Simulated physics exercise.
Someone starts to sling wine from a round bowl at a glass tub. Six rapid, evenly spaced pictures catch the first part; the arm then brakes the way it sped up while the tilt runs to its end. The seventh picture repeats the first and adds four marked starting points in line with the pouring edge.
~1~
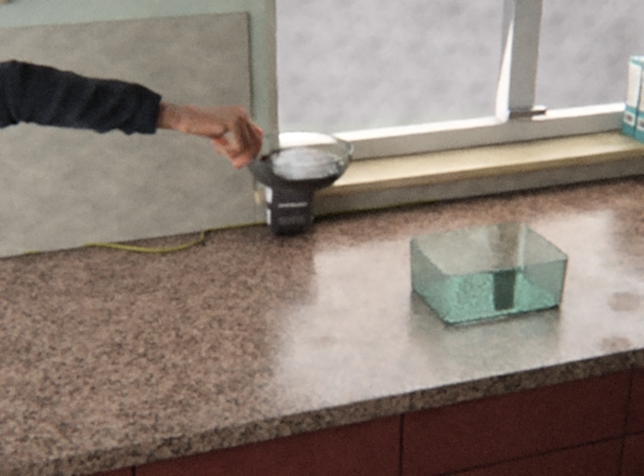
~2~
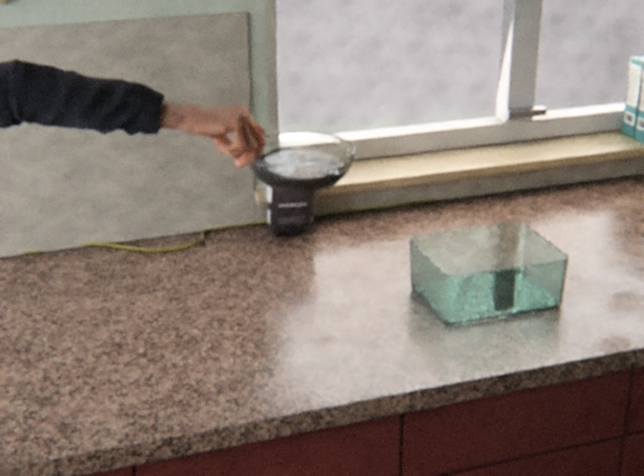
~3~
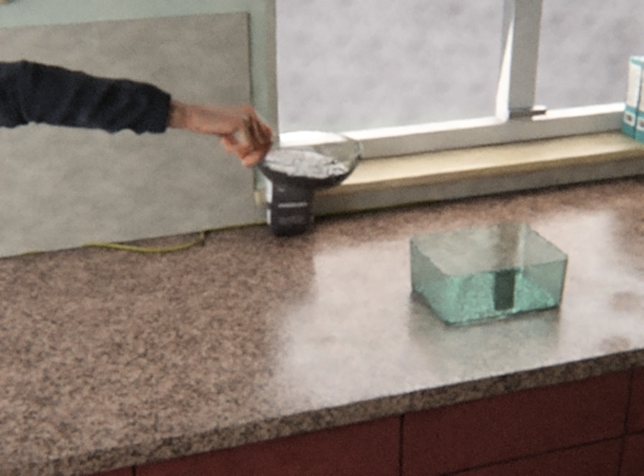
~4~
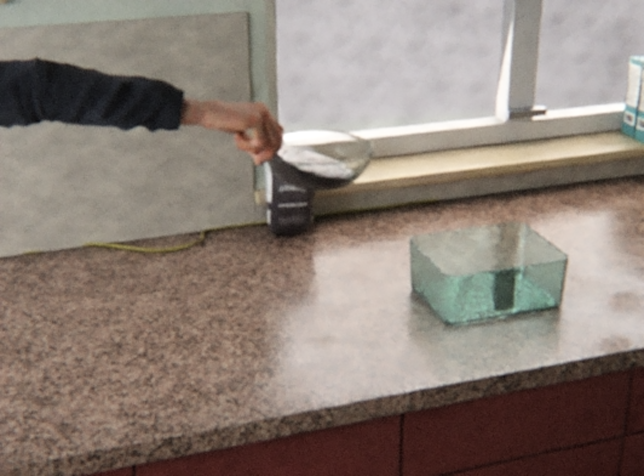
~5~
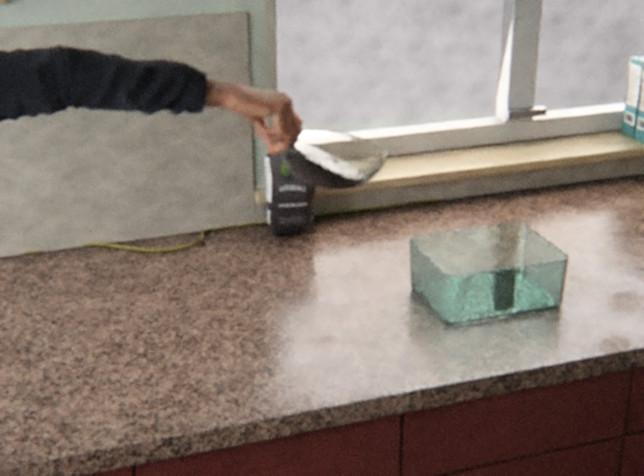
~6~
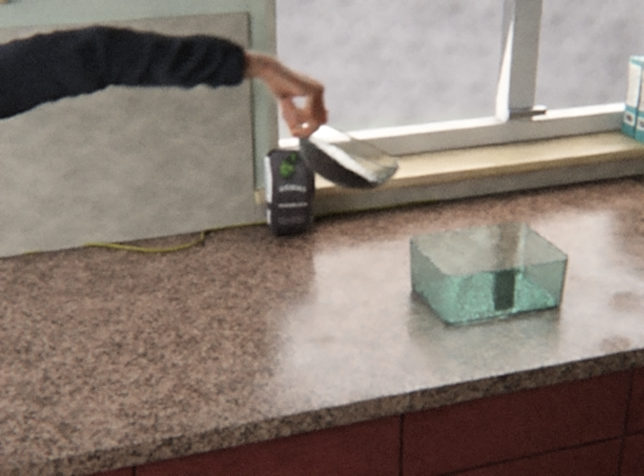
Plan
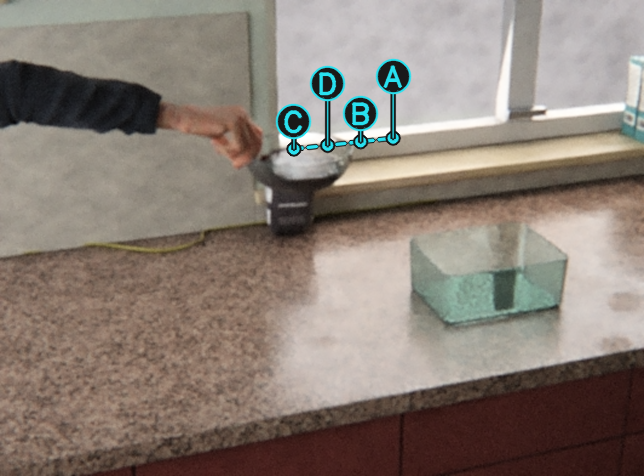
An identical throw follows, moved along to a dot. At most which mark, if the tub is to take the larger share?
The answer is spot D.
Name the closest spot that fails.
C it is.
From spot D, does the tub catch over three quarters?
No.
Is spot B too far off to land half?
No, that is safe.
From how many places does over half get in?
Three.
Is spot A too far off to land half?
No, that is safe.
On the marked copy, A at (393, 138); B at (360, 141); C at (293, 149); D at (327, 145).
If A is chosen, about 85 % lands in the tub, 10 % falls short and 5 % goes beside or beyond.
If B is chosen, about 72 % lands in the tub, 11 % falls short and 17 % goes beside or beyond.
If C is chosen, about 29 % lands in the tub, 66 % falls short and 6 % goes beside or beyond.
If D is chosen, about 63 % lands in the tub, 25 % falls short and 12 % goes beside or beyond.
